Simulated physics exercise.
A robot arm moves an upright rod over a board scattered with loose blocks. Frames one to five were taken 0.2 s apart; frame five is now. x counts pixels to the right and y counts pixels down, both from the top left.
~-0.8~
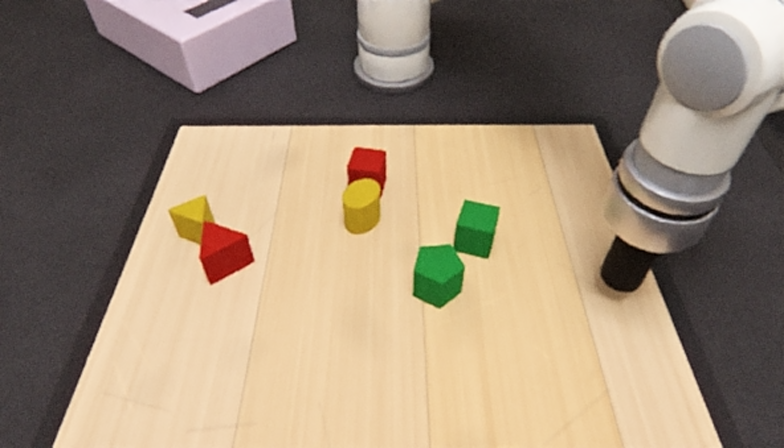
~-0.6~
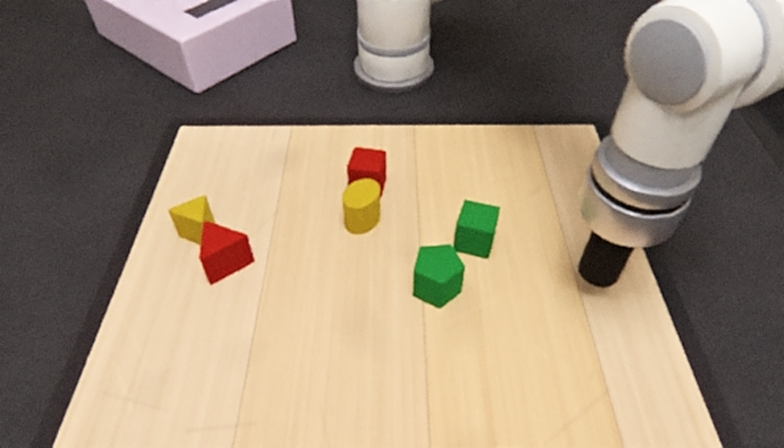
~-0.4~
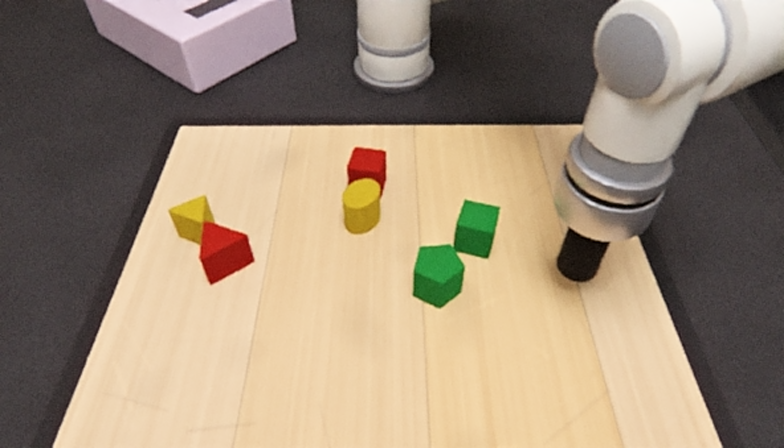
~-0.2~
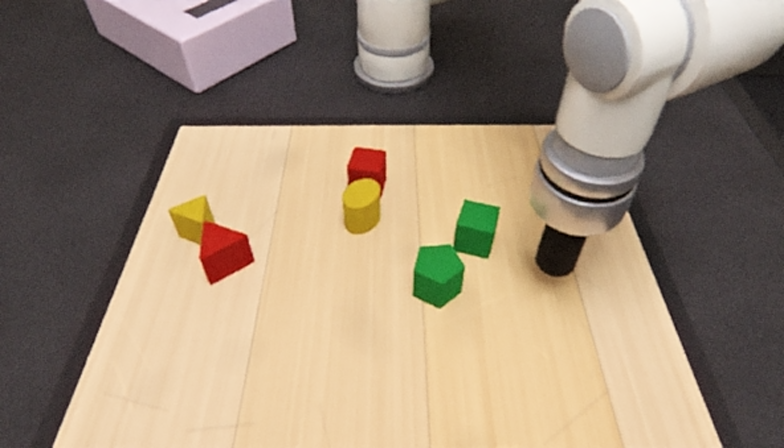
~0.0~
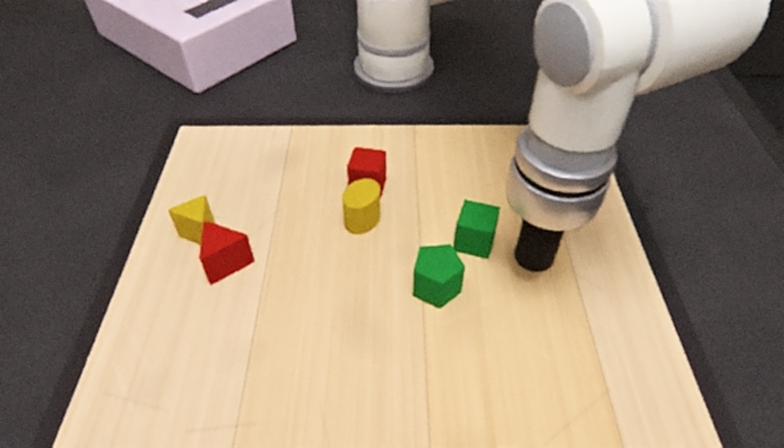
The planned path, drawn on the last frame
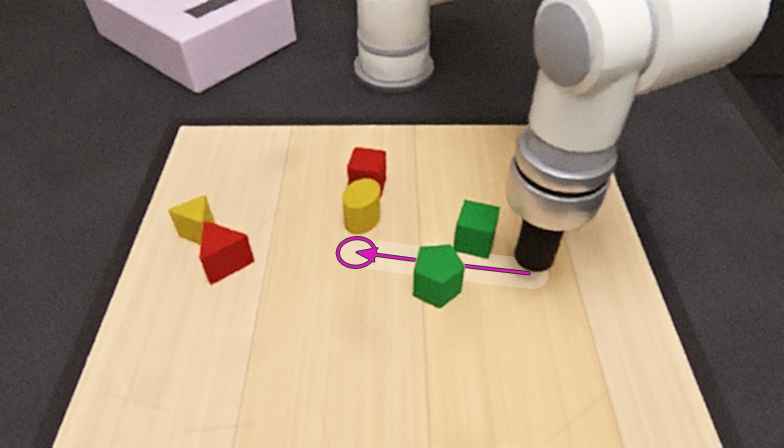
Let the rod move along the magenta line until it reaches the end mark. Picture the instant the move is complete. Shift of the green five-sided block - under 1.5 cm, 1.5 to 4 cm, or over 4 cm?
Between 1.5 and 4 cm.
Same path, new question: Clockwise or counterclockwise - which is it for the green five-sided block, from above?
It twists anticlockwise.
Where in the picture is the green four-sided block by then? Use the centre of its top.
It should be at (457, 208) by then.
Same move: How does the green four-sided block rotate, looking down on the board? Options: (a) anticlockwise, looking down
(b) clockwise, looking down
b.
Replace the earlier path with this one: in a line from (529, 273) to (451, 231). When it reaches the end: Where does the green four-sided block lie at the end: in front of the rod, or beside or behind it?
In front, still.
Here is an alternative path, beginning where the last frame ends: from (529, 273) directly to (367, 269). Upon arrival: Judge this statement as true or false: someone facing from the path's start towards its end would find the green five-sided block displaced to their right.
The claim does not hold.
The line goes from (529, 273) to (356, 252).
What follows on the original path. One third of the way, rod (472, 250); green four-sided block (464, 209), turned 45° clockwise.
Two thirds of the way, rod (411, 243); green five-sided block (417, 266), turned 55° anticlockwise; green four-sided block (457, 208), turned 70° clockwise.
At the end, rod (355, 236); yellow oval unmoved; green five-sided block (417, 266), turned 55° anticlockwise; green four-sided block (457, 208), turned 70° clockwise.
